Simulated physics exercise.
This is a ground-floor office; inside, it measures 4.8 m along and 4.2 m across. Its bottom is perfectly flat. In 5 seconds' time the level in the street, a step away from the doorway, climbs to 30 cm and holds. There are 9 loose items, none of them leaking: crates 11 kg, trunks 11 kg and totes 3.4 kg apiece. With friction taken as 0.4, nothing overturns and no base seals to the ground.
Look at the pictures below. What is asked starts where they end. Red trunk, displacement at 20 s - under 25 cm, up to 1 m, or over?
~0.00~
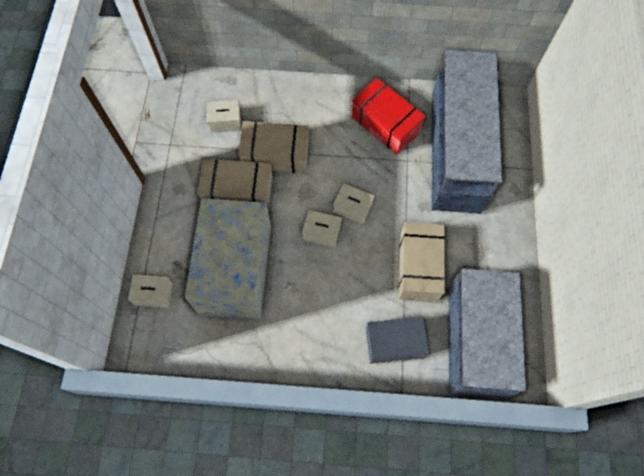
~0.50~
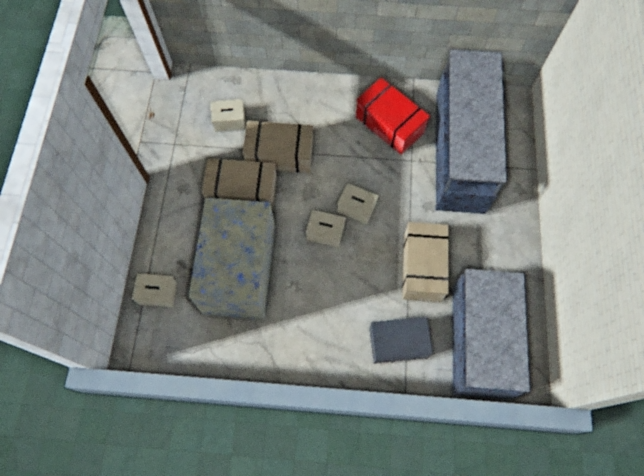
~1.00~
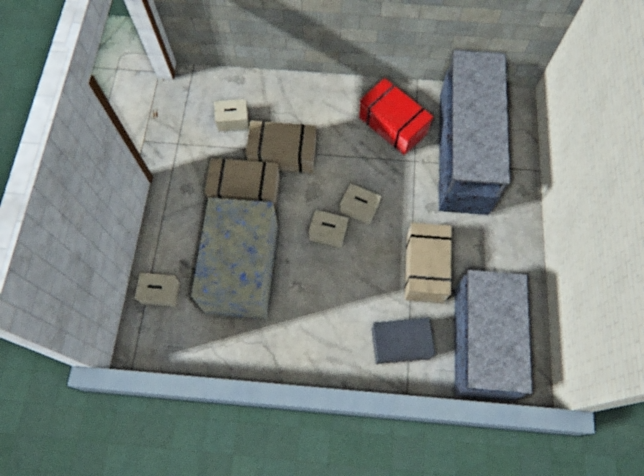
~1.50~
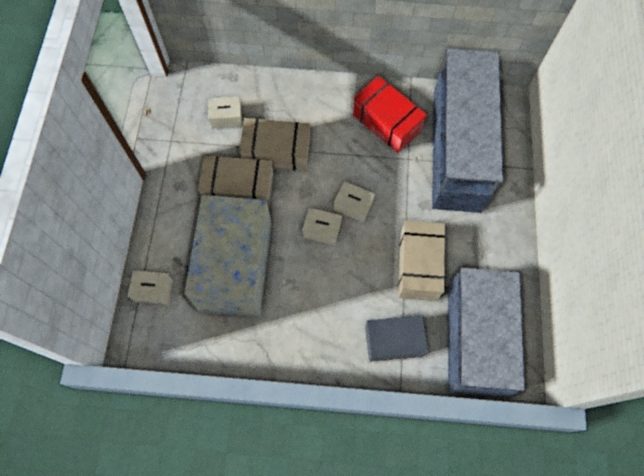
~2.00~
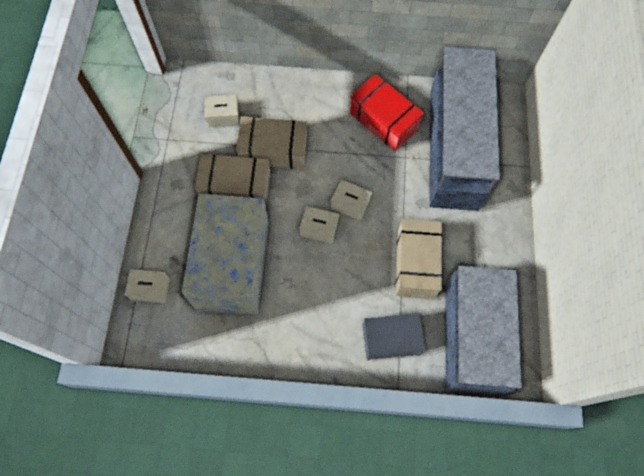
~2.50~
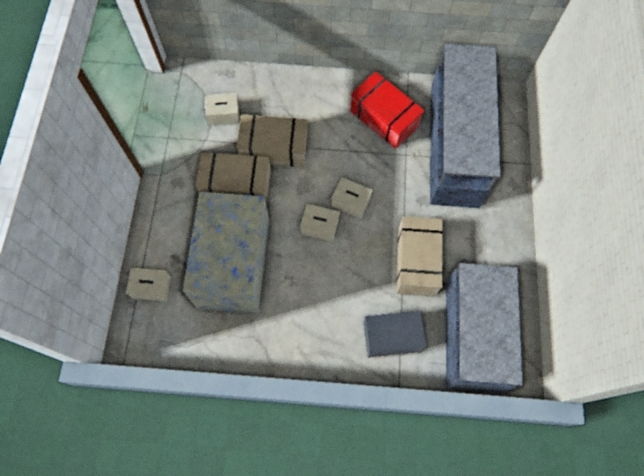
Result: A long trip.
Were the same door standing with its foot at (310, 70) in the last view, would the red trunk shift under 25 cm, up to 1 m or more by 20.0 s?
By then the red trunk has been carried a long way.
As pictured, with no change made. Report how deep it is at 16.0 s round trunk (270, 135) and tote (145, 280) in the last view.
Depths: Near 20 cm, then near 17 cm.
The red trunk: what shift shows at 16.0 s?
About 250 cm by then.
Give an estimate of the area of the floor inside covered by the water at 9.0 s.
I'd put it close to 17 m2.
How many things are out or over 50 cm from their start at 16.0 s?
At that moment it comes to 9.
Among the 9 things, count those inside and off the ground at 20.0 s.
Total: 9.
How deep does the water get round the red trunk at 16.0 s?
Near 27 cm deep.
After 4.0 s the red trunk is near (387, 102), 0.0 m from its start, aground; 0 afloat.
After 9.0 s the red trunk is near (378, 225), 1.7 m from its start, afloat; 8 afloat.
After 16.0 s the red trunk is near (380, 316), 2.7 m from its start, afloat; 9 afloat.
After 20.0 s the red trunk is near (383, 318), 2.7 m from its start, afloat; 9 afloat.
